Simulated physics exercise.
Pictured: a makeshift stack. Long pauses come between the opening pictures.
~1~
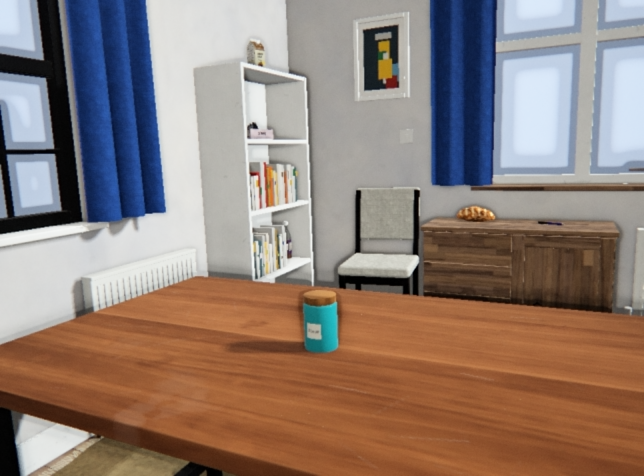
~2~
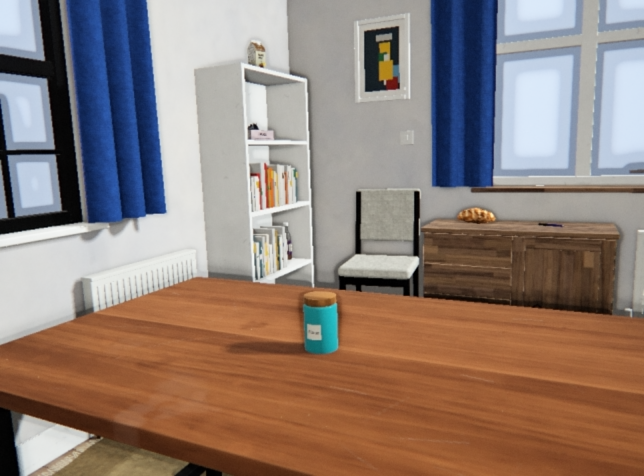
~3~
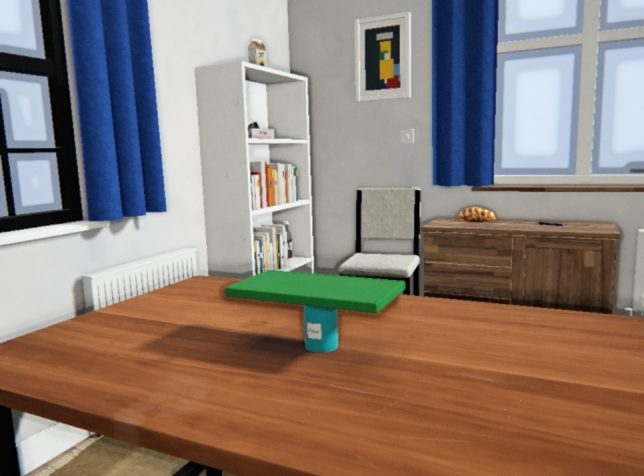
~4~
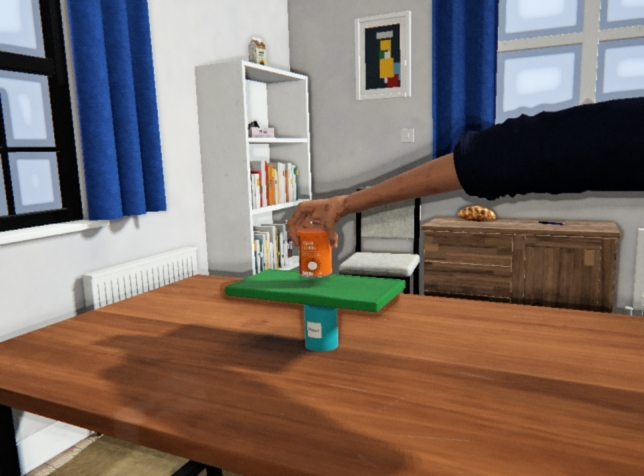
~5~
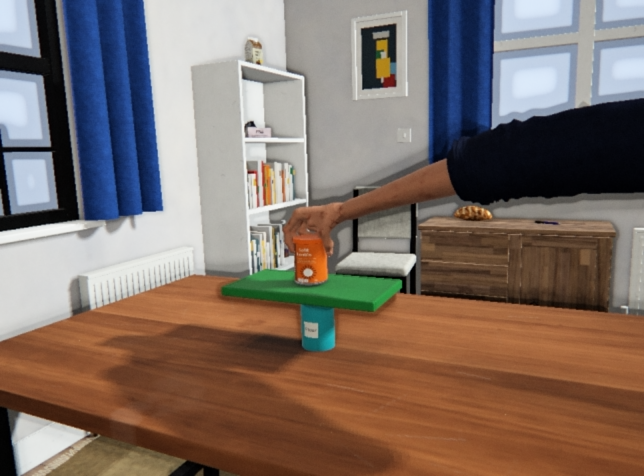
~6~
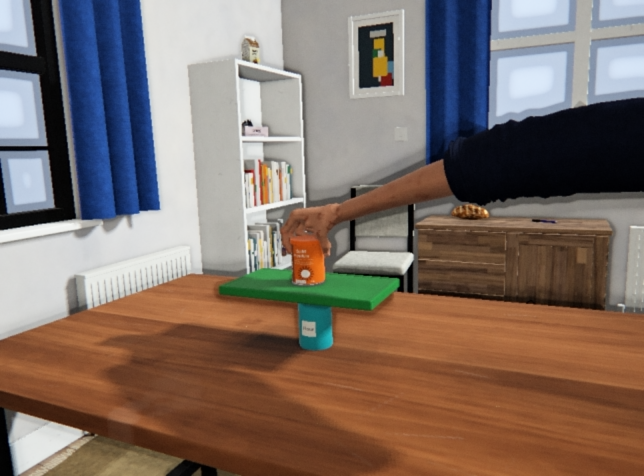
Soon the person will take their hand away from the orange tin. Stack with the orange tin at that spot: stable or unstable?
Stays standing.
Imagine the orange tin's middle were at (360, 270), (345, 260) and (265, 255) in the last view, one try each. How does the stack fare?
With the first release it tips over; with the second it stays steady; with the third it tips over.
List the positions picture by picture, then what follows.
In the first picture, the last thing is not in view yet; turquoise jar (321, 321).
In the second picture, the last thing is not in view yet; turquoise jar (321, 322).
In the third picture, the last thing is not in view yet; turquoise jar (321, 321).
The fourth picture shows on its way; orange tin (315, 252); turquoise jar (321, 320).
The fifth picture shows set down, still held; orange tin (310, 259); turquoise jar (318, 320).
The sixth picture shows set down, still held; orange tin (308, 260); turquoise jar (315, 318).
Then, 0.60 s on from there, no change.
Then, 1.30 s on from there, orange tin resting near (308, 260).
In the end, all 3 unmoved. At the end, from the last picture's camera, orange tin near (308, 260). The stack keeps its balance.
